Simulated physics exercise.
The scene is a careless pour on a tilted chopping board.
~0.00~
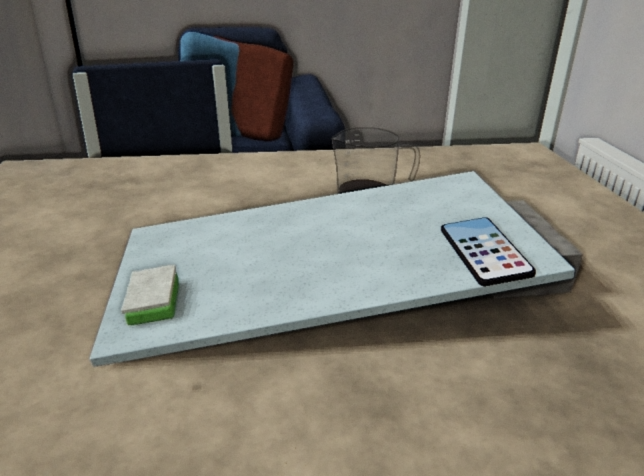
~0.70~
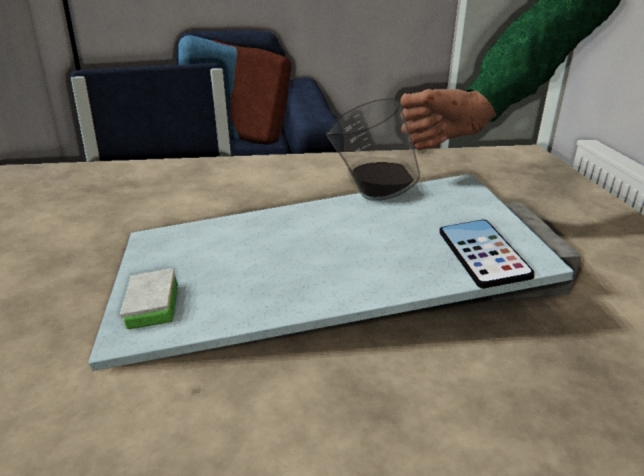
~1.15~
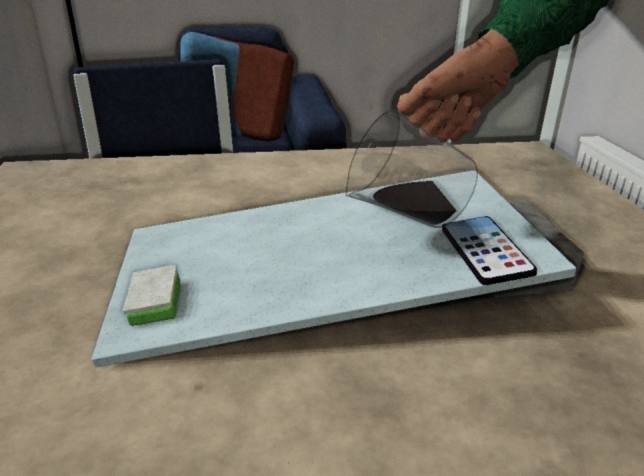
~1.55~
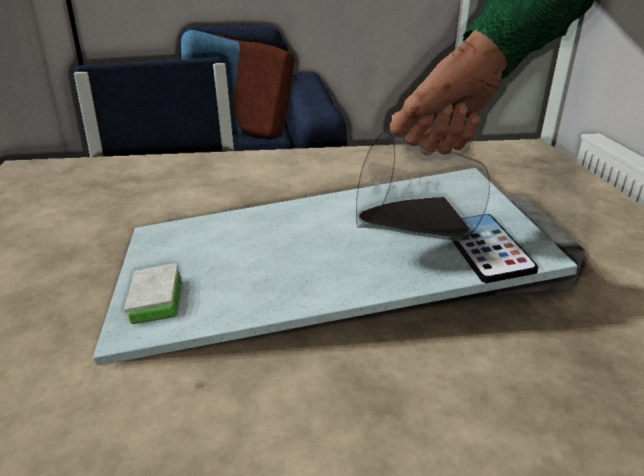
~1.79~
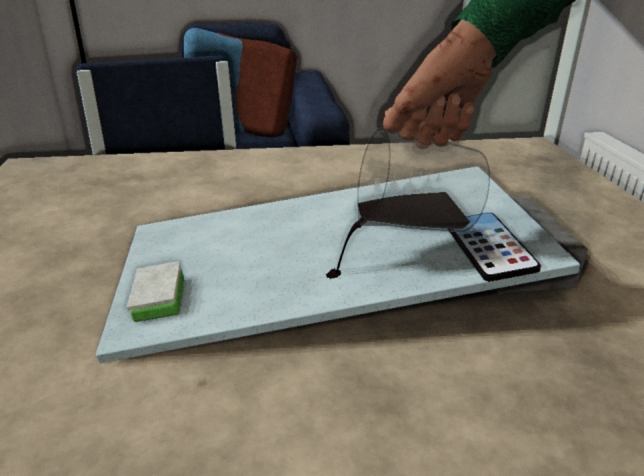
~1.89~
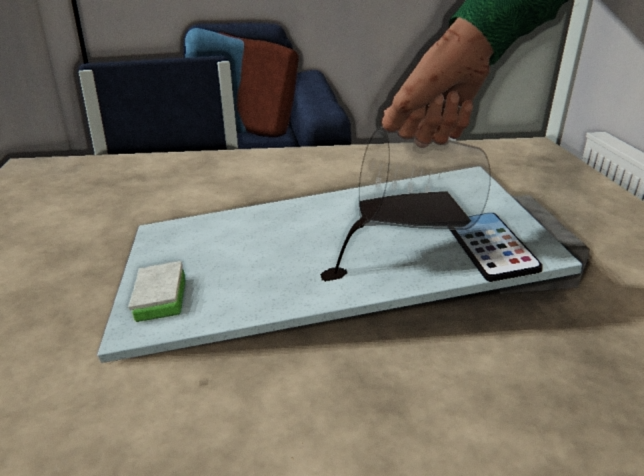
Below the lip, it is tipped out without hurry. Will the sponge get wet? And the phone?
Sponge - yes, it gets wet; phone - no, it stays dry.
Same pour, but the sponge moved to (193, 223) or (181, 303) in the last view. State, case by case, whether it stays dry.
For the first try it is missed by the spill; for the second it is touched by the spill.
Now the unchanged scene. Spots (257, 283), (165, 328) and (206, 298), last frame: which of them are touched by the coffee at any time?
Spot one ends up in the spill, spot two in the spill, spot three in the spill.
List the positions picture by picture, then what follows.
The chopping board slopes down to the left; jug (366, 167) nearly empty; sponge (152, 295); phone (484, 249), in the first picture.
Jug (377, 149) tipped 25° with all of its load; sponge (151, 298), in the second picture.
Jug (411, 172) tipped 60° with all of its load; phone (486, 248), in the third picture.
The chopping board slopes down to the left; jug (419, 189) tipped 75° with all of its load; sponge (155, 293), in the fourth picture.
The first of it lands; jug (418, 183) tipped 75° with all of its load; phone (489, 244), in the fifth picture.
The first of it lands; jug (419, 182) tipped 80° with nearly all of its load; sponge (159, 291); phone (491, 244), in the sixth picture.
Around 2.6 s, it runs down to the left; the sponge is wet along its edge; the phone is still dry.
Around 3.8 s, it runs down to the left and off the end; the sponge is wet along its edge; the phone is still dry.
Around 7.2 s, it runs down to the left and off the end; the sponge is wet along its edge; the phone is still dry.
